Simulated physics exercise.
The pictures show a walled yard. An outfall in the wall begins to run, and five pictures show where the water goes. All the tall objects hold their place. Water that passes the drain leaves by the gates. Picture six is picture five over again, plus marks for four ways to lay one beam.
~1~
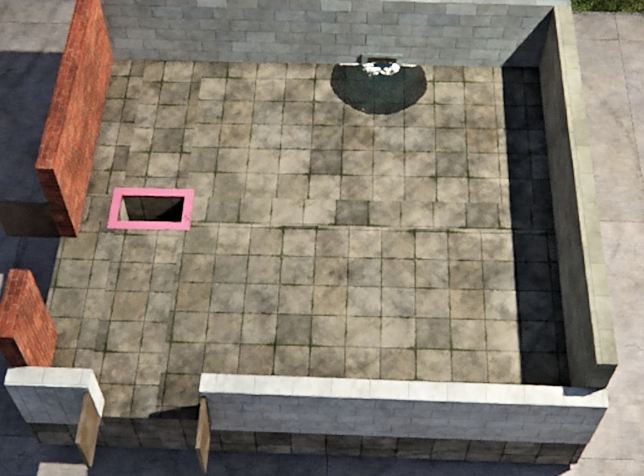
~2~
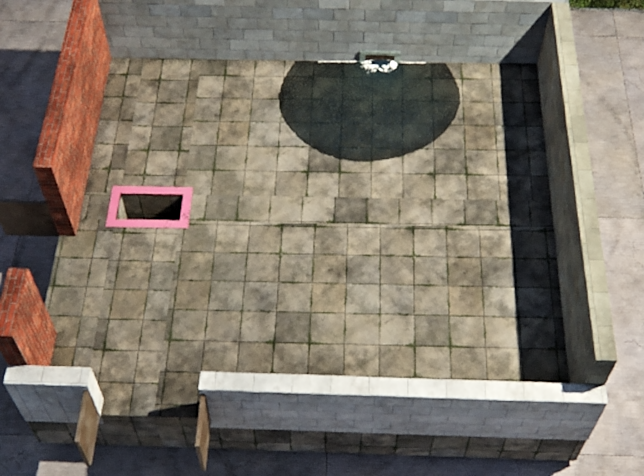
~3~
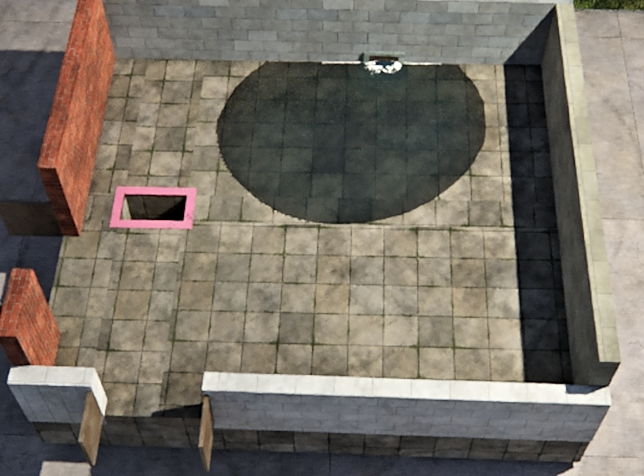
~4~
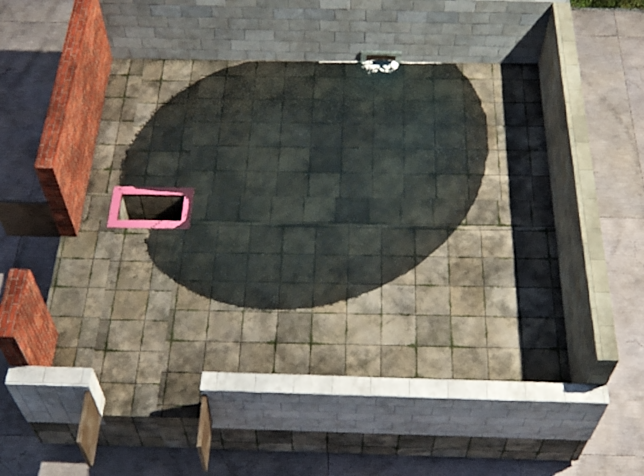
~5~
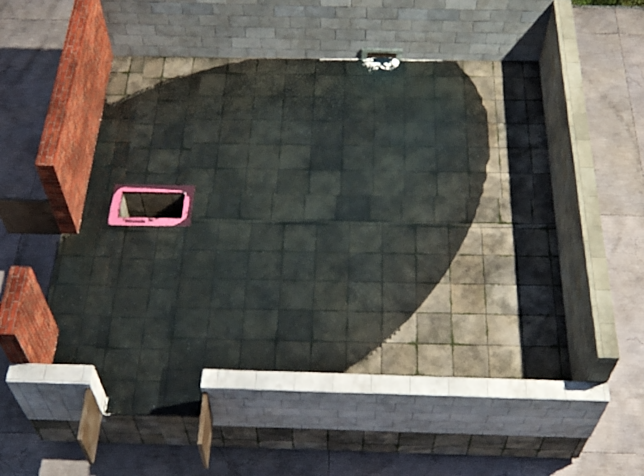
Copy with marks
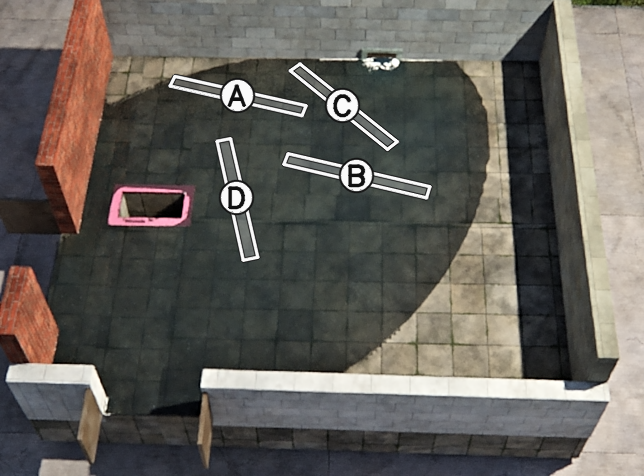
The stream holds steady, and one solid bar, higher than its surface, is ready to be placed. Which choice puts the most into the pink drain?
B is best.
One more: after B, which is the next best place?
A.
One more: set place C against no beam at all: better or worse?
It is worse.
In white, A from (172, 81) to (304, 110); B from (285, 159) to (428, 192); C from (295, 67) to (392, 145); D from (223, 139) to (250, 258).
For place A, about 17 % of the stream goes into the pink drain, about 83 % out by the gates.
For place B, about 36 % of the stream goes into the pink drain, about 64 % out by the gates.
For place C, about 2 % of the stream goes into the pink drain, about 98 % out by the gates.
For place D, about 6 % of the stream goes into the pink drain, about 94 % out by the gates.
